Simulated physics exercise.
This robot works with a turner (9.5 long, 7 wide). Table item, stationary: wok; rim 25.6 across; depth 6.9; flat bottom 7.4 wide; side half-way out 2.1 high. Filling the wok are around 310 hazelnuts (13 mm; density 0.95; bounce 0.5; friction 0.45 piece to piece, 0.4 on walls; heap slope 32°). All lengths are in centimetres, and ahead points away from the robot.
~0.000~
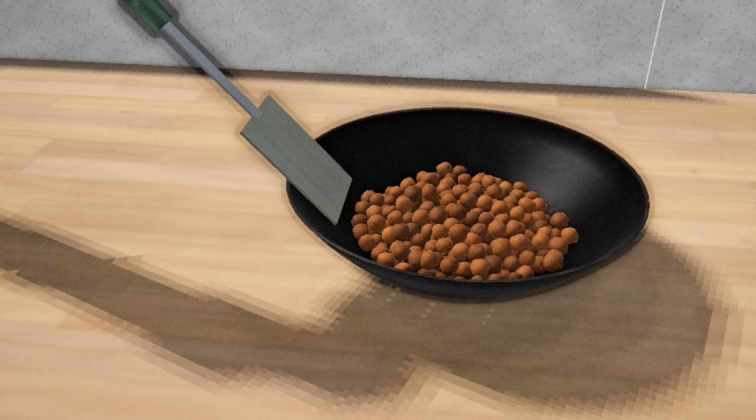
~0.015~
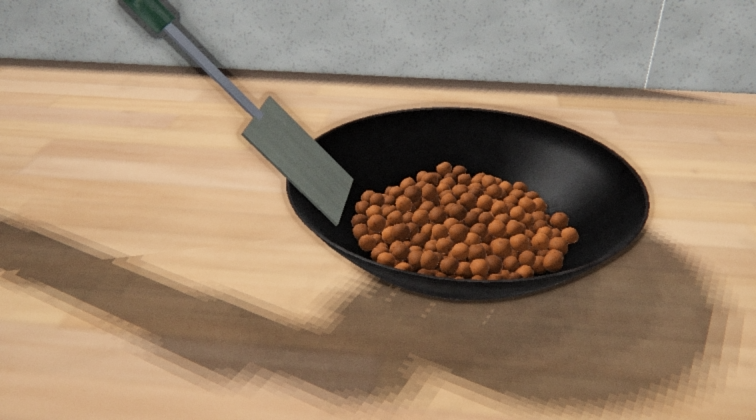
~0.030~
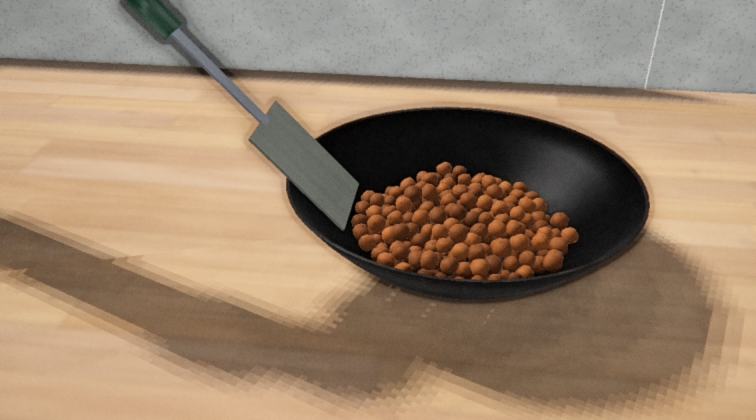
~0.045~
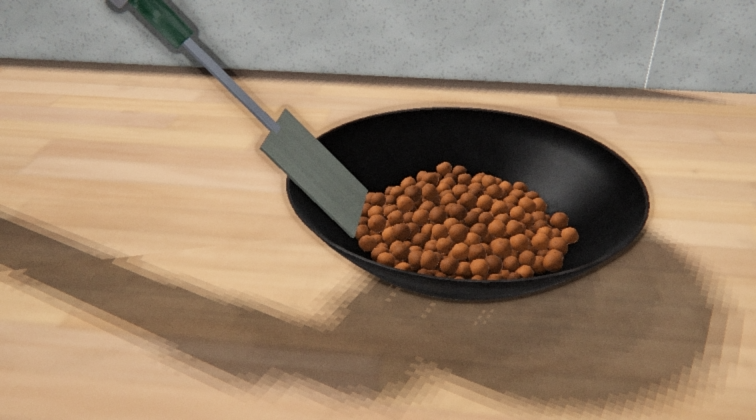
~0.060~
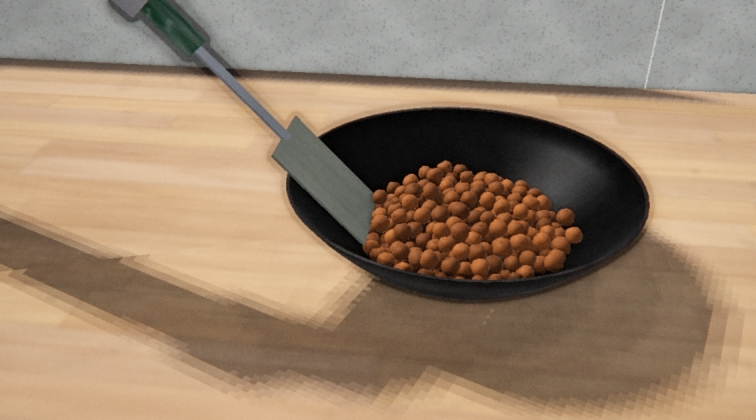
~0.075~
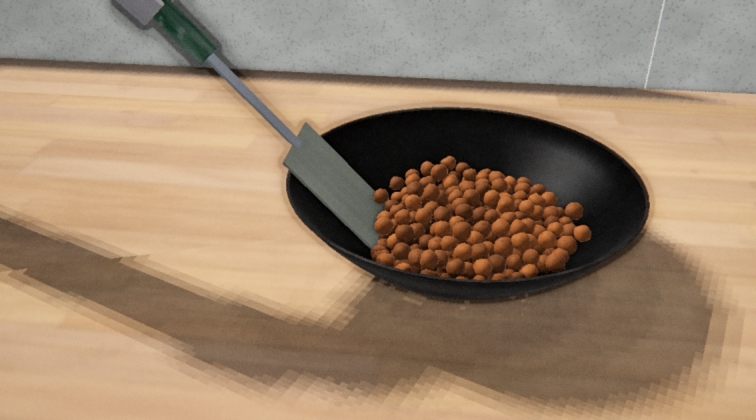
A black wok holding a heap of round, orange-brown nuts sits right of centre on a pale wooden counter, seen from slightly above, with a speckled grey wall behind. A turner with a grey blade and green handle slants in from the upper left, over dark shadows. Nearly still at first, it slides slightly down and rightward, nudging the nearest nuts right, while the camera stays still.
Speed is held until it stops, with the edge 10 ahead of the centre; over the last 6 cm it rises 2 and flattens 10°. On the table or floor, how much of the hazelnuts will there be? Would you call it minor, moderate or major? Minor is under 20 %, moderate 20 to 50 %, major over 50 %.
I would call it moderate.
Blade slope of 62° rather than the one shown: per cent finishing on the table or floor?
It would then be close to 40 %.
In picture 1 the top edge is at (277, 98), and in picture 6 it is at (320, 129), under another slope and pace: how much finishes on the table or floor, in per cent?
Roughly 45 percent ends up there.
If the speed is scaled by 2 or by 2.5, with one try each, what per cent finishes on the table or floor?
Near 55 and near 65 percent respectively.
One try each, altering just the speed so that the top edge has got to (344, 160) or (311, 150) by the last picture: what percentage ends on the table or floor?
60 % and 40 %.
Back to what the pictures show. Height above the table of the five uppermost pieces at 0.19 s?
Height: Some 6 cm.
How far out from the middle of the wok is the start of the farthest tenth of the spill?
Distance from centre: Approx. 35 cm.
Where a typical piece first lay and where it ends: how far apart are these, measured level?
It comes to some 6 cm.
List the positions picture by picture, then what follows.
The first frame shows the turner top edge at (255, 113), sloping 47°; upper third of the load around (461, 216), from x 360 to 570, top at y 170; 310 in the wok.
The second frame shows the turner top edge at (256, 114), sloping 47°; upper third of the load around (461, 216), from x 360 to 570, top at y 170.
The third frame shows the turner top edge at (263, 119), sloping 47°; upper third of the load around (461, 216), from x 360 to 570, top at y 170.
The fourth frame shows the turner top edge at (273, 127), sloping 47°; upper third of the load around (461, 216), from x 365 to 570, top at y 170.
The fifth frame shows the turner top edge at (284, 135), sloping 47°; upper third of the load around (462, 215), from x 370 to 575, top at y 170.
The sixth frame shows the turner top edge at (295, 141), sloping 47°; upper third of the load around (470, 214), from x 380 to 580, top at y 165; 310 in the wok.
After 0.19 s, sloping 47°, highest piece 6 above the table; 310 in the wok.
After 0.31 s, sloping 44°, highest piece 9 above the table; 309 in the wok, 1 on the blade or in flight.
After 0.57 s, sloping 37°, highest piece 8 above the table; 209 in the wok, 92 on the table or floor, 9 on the blade or in flight.
After 1.62 s, sloping 37°, highest piece 7 above the table; 208 in the wok, 102 on the table or floor.
In the end, 208 in the wok, 102 on the table or floor. That is 33 % on the table or floor.
